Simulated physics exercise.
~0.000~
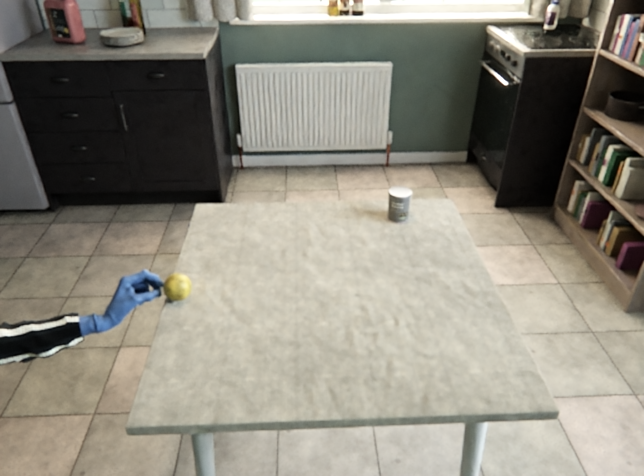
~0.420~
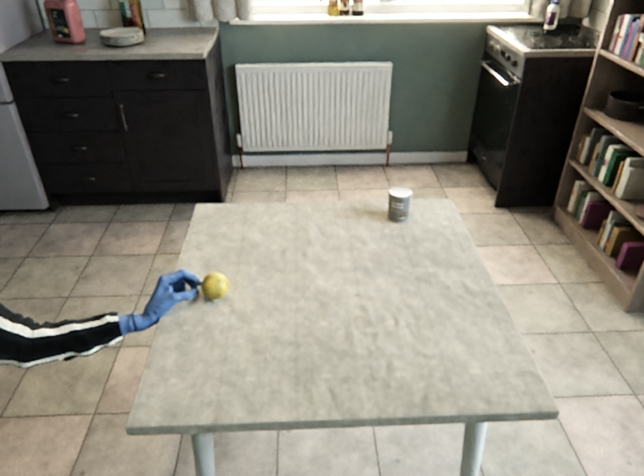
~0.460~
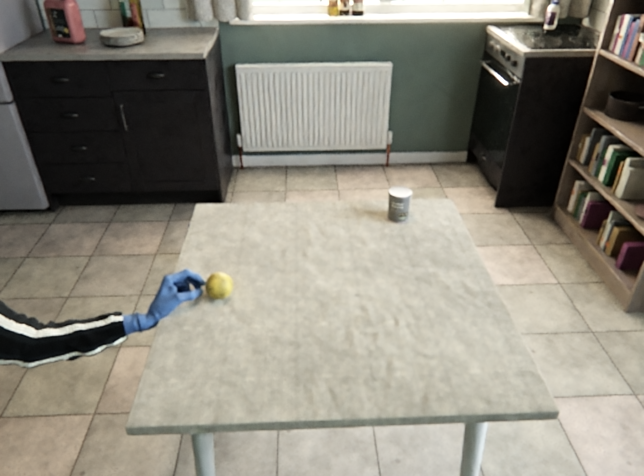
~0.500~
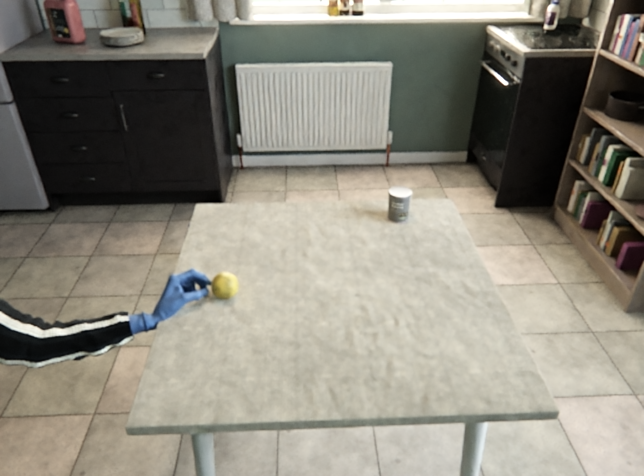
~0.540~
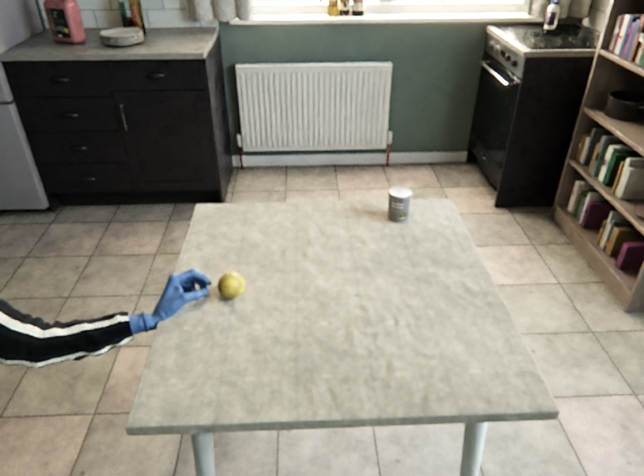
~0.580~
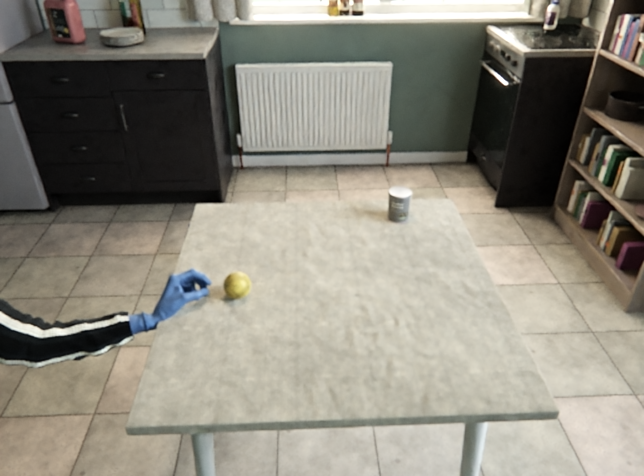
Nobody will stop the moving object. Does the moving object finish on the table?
Yes, it finishes on the table.
Around 0.78 s, yellow ball displaced about its own width near (262, 285).
Around 0.98 s, yellow ball displaced well along near (278, 284).
Finally (1.6 s), moved from the start, yellow ball. Final places as the last picture's camera would see them, yellow ball near (287, 284).
